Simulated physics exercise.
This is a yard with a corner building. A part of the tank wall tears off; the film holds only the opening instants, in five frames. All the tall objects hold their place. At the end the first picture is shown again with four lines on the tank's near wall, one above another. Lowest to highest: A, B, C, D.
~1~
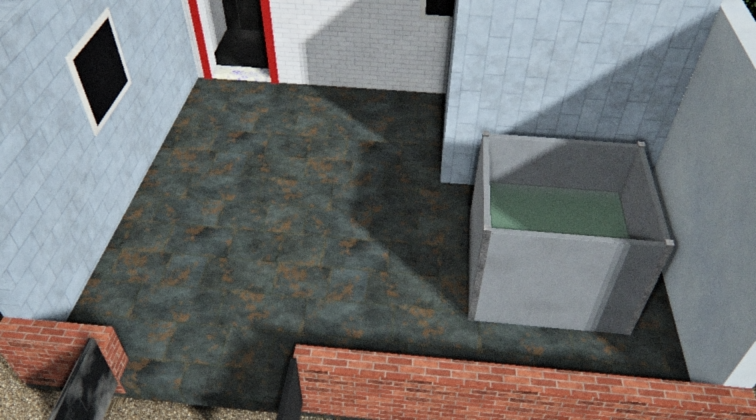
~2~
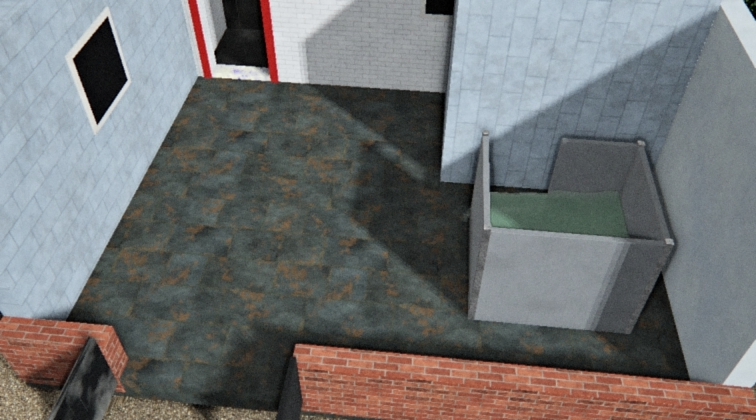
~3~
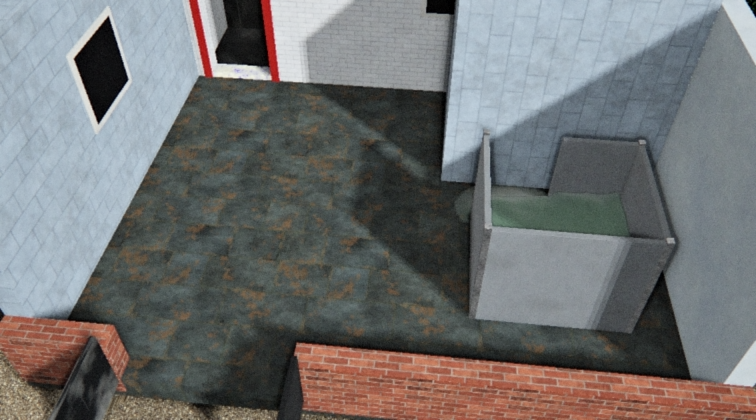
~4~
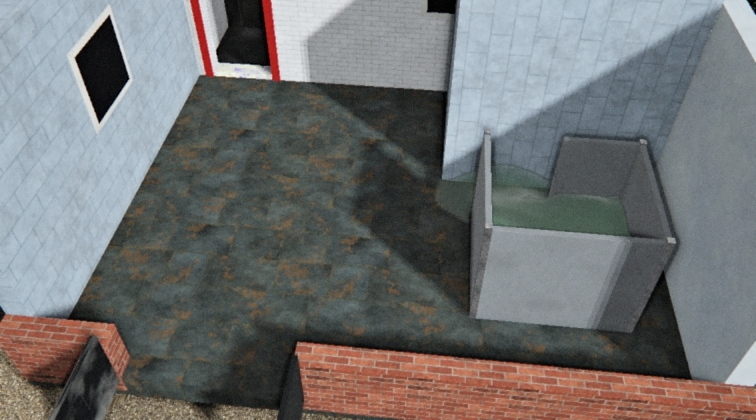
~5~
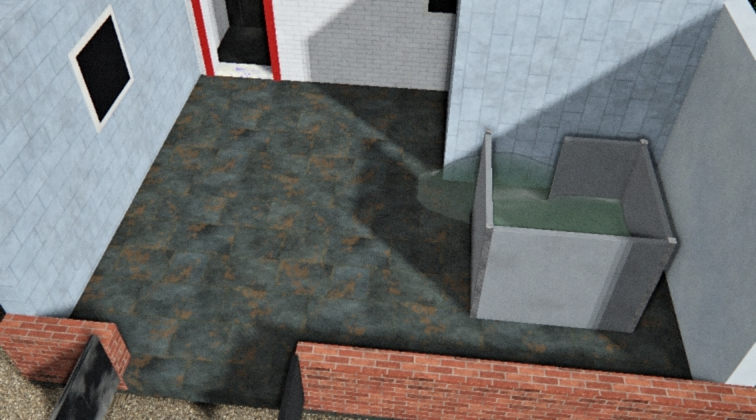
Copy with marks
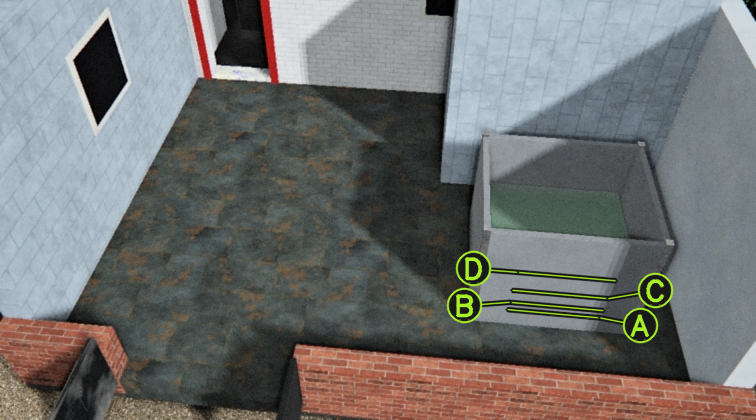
In a walled yard, a grey tank's back panel opens and greenish water spreads out leftward.
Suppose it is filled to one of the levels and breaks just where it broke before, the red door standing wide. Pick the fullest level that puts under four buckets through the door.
The answer is level D.
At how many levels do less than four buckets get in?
All four.
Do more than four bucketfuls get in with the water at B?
No, that is safe.
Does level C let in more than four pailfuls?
No, not at all.
On the marked copy, A at (553, 313); B at (556, 306); C at (560, 294); D at (566, 276); from the bottom up A, B, C, D.
With A, nothing gets over.
With B, nothing gets over.
With C, nothing gets over.
With D, a bucket or two gets in.
